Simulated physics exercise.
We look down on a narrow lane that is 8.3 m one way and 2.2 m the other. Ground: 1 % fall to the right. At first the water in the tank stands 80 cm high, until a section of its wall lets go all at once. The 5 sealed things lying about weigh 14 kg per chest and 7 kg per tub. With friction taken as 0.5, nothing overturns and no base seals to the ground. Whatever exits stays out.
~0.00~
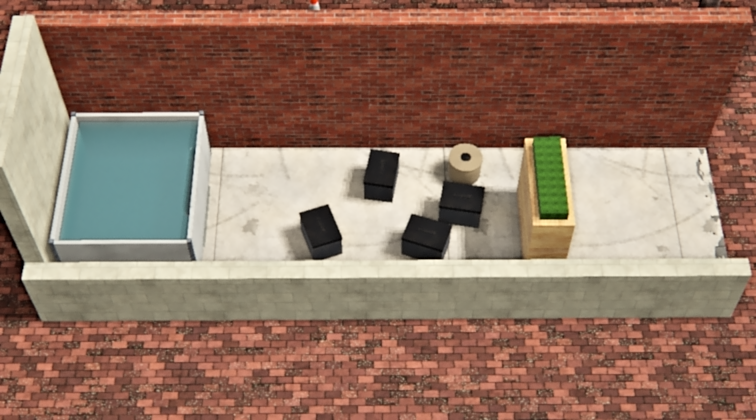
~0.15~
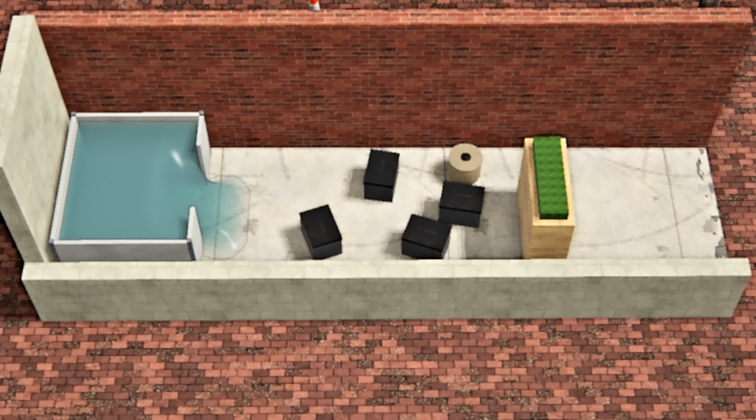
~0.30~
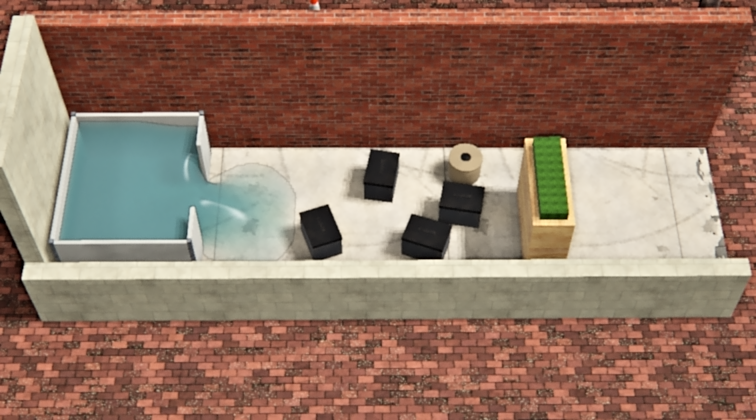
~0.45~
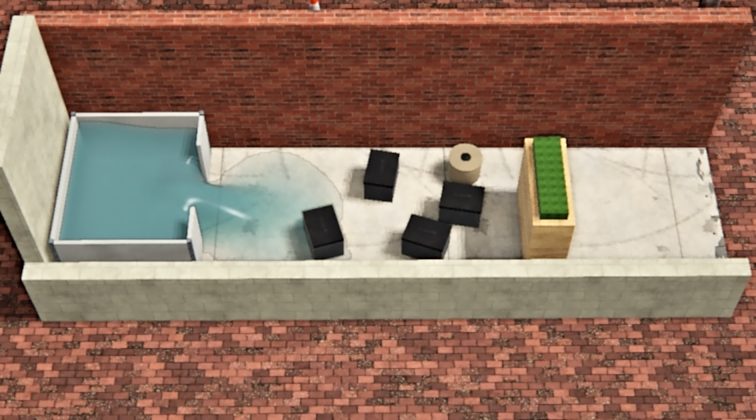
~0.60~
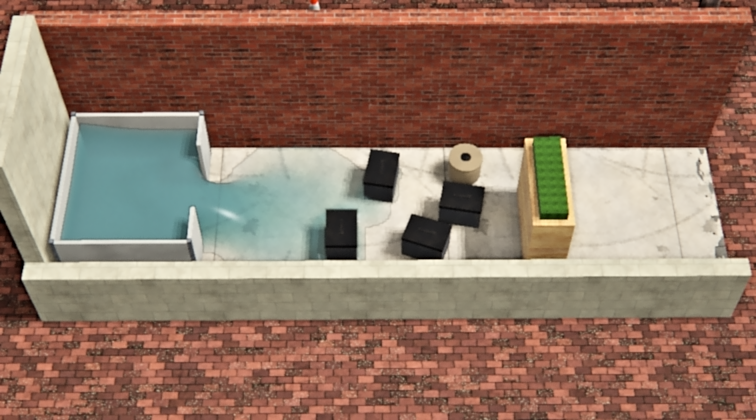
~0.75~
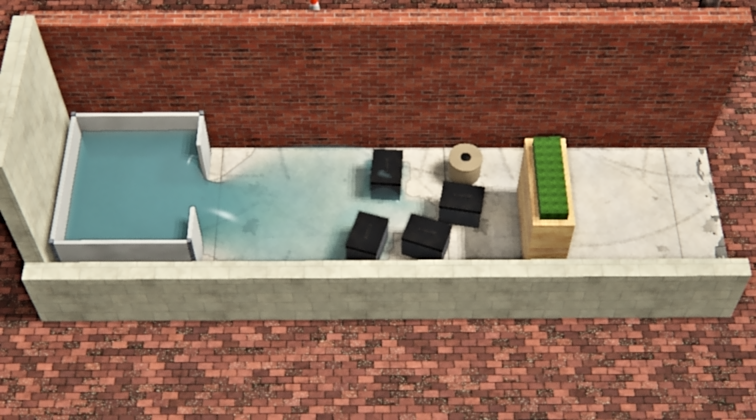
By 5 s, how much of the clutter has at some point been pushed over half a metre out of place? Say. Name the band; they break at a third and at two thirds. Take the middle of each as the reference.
High share, two thirds and over.
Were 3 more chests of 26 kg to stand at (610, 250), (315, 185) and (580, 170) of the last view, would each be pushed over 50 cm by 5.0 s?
Per the listed order, stays closer, goes farther, goes farther.
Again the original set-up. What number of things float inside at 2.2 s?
Total: 5.
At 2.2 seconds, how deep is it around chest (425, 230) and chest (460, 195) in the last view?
38 and 26 cm.
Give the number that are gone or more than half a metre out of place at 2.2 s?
Count: 4.
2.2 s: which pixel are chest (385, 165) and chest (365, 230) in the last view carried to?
Somewhere about (632, 148) and (479, 232).
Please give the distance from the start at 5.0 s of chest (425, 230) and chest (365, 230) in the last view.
Respectively, 250 cm and 140 cm.
After 1.1 s 2 of 5 are over 50 cm from their spots; 1 afloat.
After 2.2 s 4 of 5 are over 50 cm from their spots; 5 afloat.
After 3.5 s 5 of 5 are over 50 cm from their spots; 2 afloat.
After 5.0 s 5 of 5 are over 50 cm from their spots, and 5 have been at some point; 1 afloat.
